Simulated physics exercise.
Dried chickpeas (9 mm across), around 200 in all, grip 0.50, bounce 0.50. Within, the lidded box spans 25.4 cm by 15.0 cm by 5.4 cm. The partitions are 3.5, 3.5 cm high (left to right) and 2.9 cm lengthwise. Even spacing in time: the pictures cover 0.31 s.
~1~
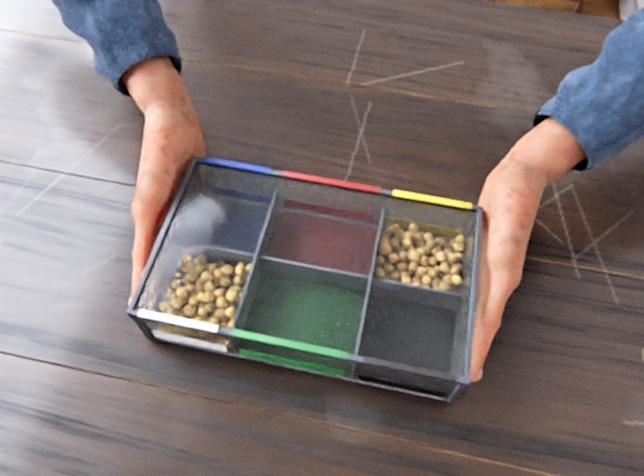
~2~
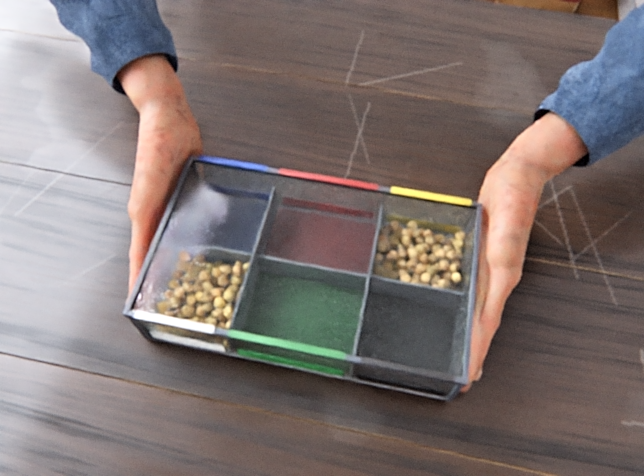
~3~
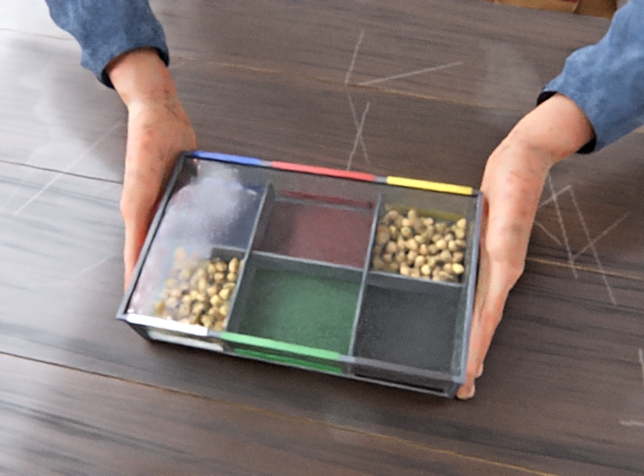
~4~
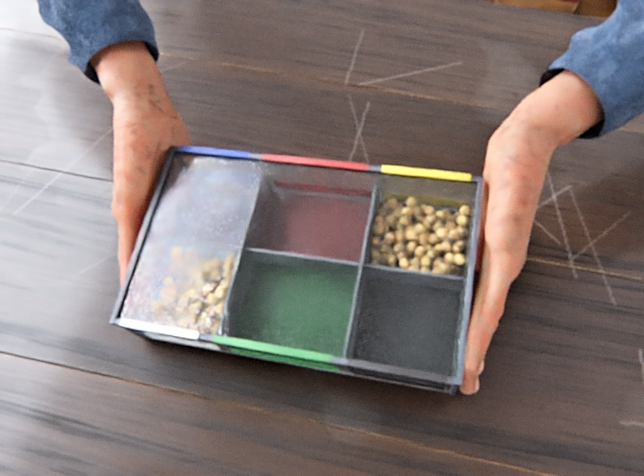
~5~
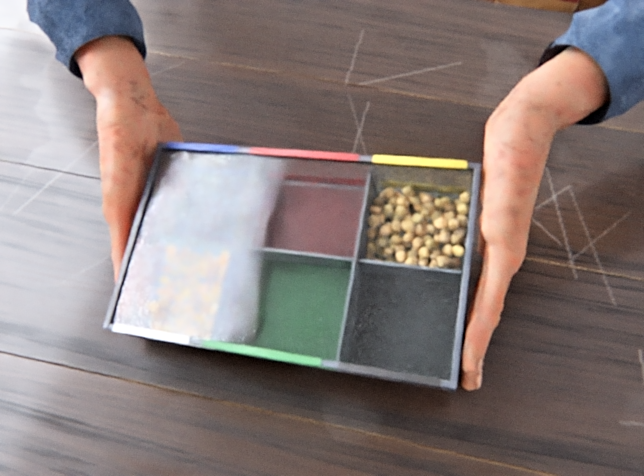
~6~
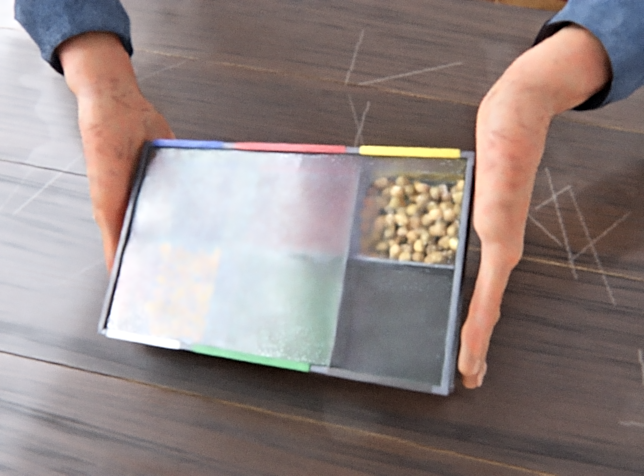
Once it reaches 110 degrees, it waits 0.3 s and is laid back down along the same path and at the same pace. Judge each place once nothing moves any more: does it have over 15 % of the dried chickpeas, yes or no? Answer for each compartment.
Red: No, blue: No, green: Yes, yellow: No, white: Yes, black: No.
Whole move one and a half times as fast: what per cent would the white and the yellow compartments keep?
That way white would end with 60 per cent and yellow with 5 per cent.
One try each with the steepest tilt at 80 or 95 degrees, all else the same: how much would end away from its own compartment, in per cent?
First try: Around 25 %; second try: Around 50 %.
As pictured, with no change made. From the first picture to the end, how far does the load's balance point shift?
About 8.5 cm.
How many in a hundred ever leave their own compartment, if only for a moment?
The share comes out near 50 per cent.
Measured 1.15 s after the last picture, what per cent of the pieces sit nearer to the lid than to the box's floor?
Roughly 70 percent of the pieces.
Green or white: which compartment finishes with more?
White compartment.
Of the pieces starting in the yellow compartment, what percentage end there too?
Fraction kept: Approx. 10 %.
Then, 1.15 s after the last picture, tilt 110 degrees; green 30 %, yellow 5 %, white 55 %, black 5 %.
Then, 1.92 s after the last picture, tilt 54 degrees; green 30 %, yellow 5 %, white 65 %.
Then, 2.71 s after the last picture, tilt 0 degrees; green 25 %, yellow 5 %, white 65 %, black 5 %.
In the end, red 0 %, blue 0 %, green 25 %, yellow 5 %, white 65 %, black 5 %.
